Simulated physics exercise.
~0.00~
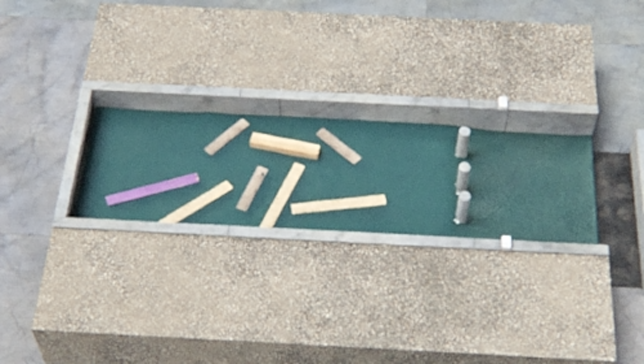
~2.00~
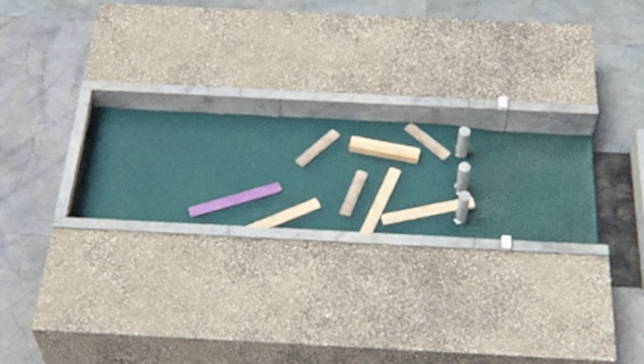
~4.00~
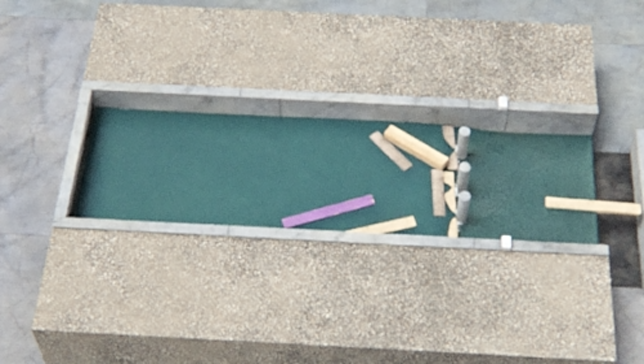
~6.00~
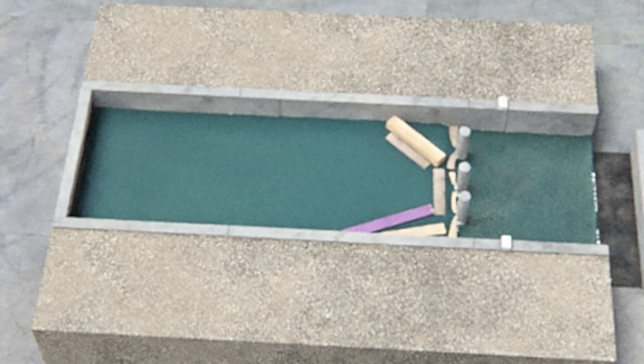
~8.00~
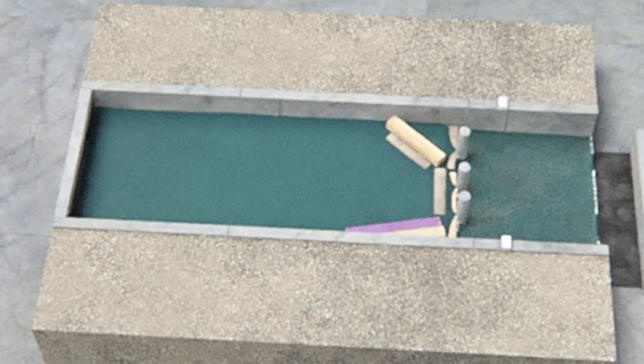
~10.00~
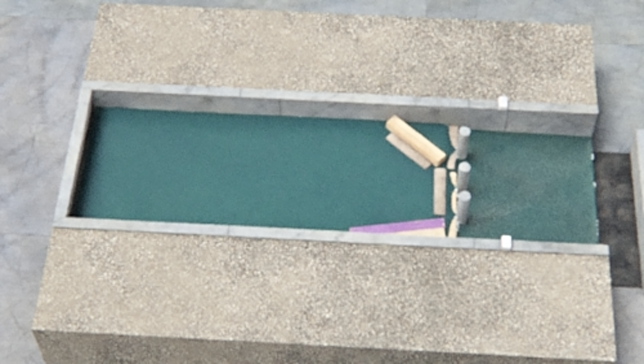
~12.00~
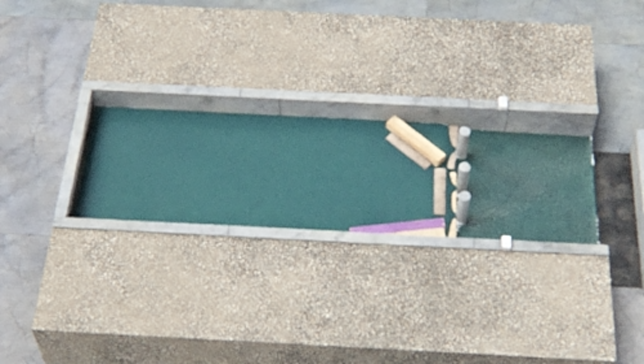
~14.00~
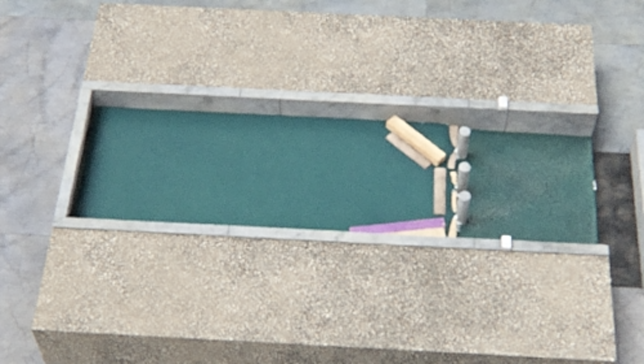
Wooden planks and beams drifting right along a water channel, one slipping past grey posts, the purple plank jamming with the rest.
